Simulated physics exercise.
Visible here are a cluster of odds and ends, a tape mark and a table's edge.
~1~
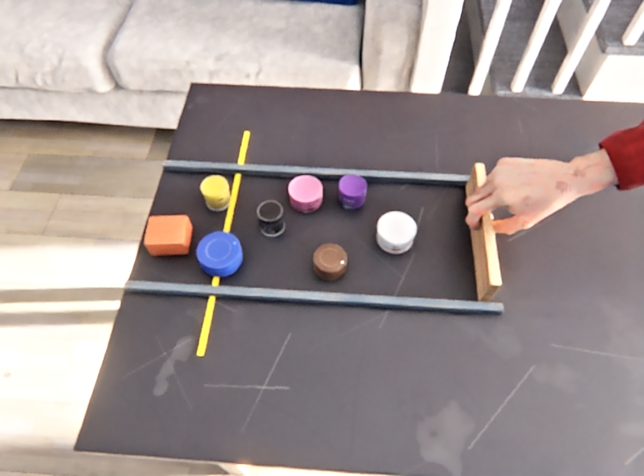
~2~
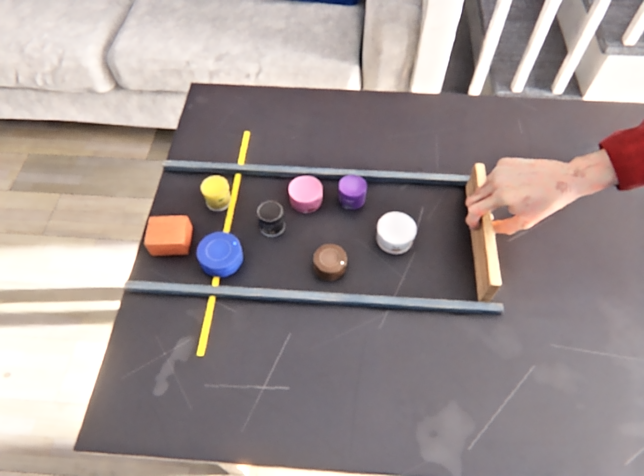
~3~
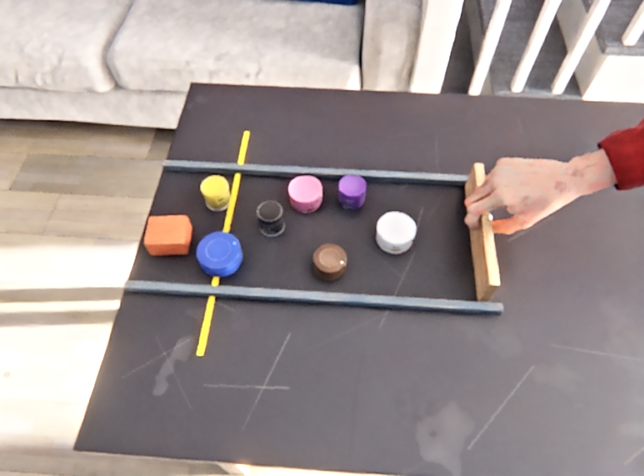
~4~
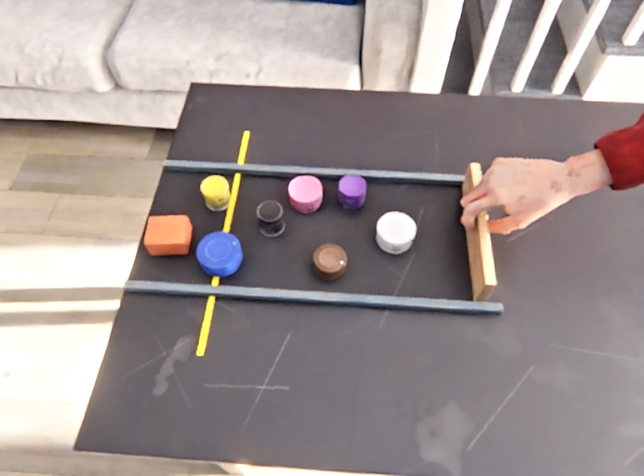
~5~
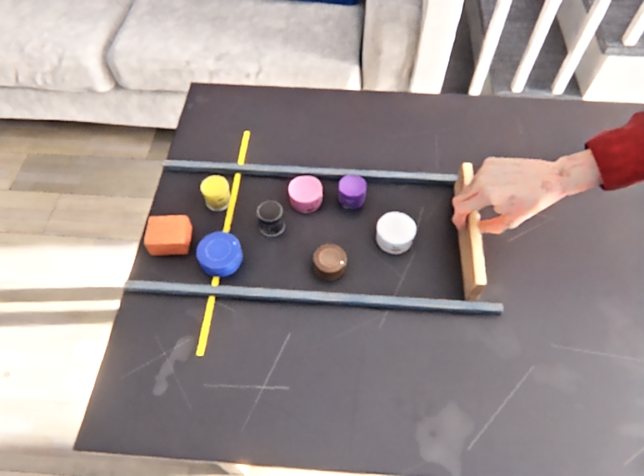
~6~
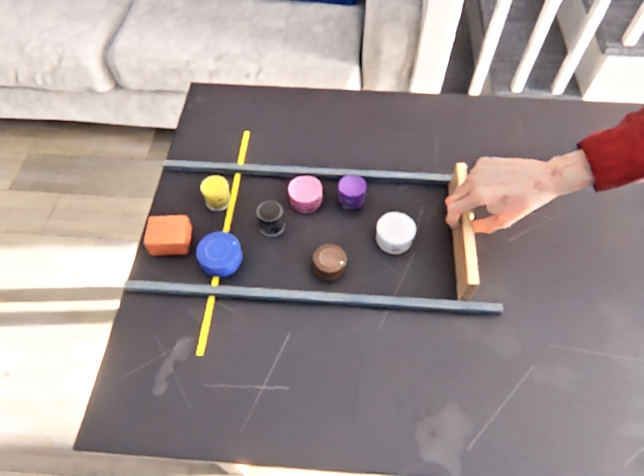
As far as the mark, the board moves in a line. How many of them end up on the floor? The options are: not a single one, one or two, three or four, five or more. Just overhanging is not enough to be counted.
Answer: Not a single one.
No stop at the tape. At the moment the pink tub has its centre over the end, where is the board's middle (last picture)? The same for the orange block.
I reckon its middle sits around (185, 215) and then around (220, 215).
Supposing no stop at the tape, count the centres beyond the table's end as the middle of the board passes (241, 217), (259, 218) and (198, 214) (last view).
Counts per position: 0 / 0 / 2.
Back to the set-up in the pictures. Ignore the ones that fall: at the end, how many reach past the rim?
The number would be 1.
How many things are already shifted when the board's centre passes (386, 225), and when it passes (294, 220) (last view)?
First 1, then 5.
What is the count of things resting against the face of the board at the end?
In contact: 3.
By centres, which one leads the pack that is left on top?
The orange block is foremost.
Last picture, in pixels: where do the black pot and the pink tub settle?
Result: One at about (180, 212), the other at about (192, 191).
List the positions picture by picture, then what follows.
Orange block (169, 235); yellow tin (217, 193); blue lid (220, 254); board (482, 230); tape (227, 227), in the first frame.
Yellow tin (217, 194); black pot (271, 219), in the second frame.
Blue lid (220, 254); purple tub (352, 192), in the third frame.
Orange block (169, 236); board (477, 230), in the fourth frame.
Yellow tin (216, 194); white pot (395, 233), in the fifth frame.
Orange block (169, 235); yellow tin (216, 194); blue lid (220, 254); board (462, 230); tape (227, 227), in the sixth frame.
Soon after, none off yet; orange block at rest near (169, 235); yellow tin at rest near (216, 194); blue lid at rest near (220, 254).
In the end, the number that fall off is zero.
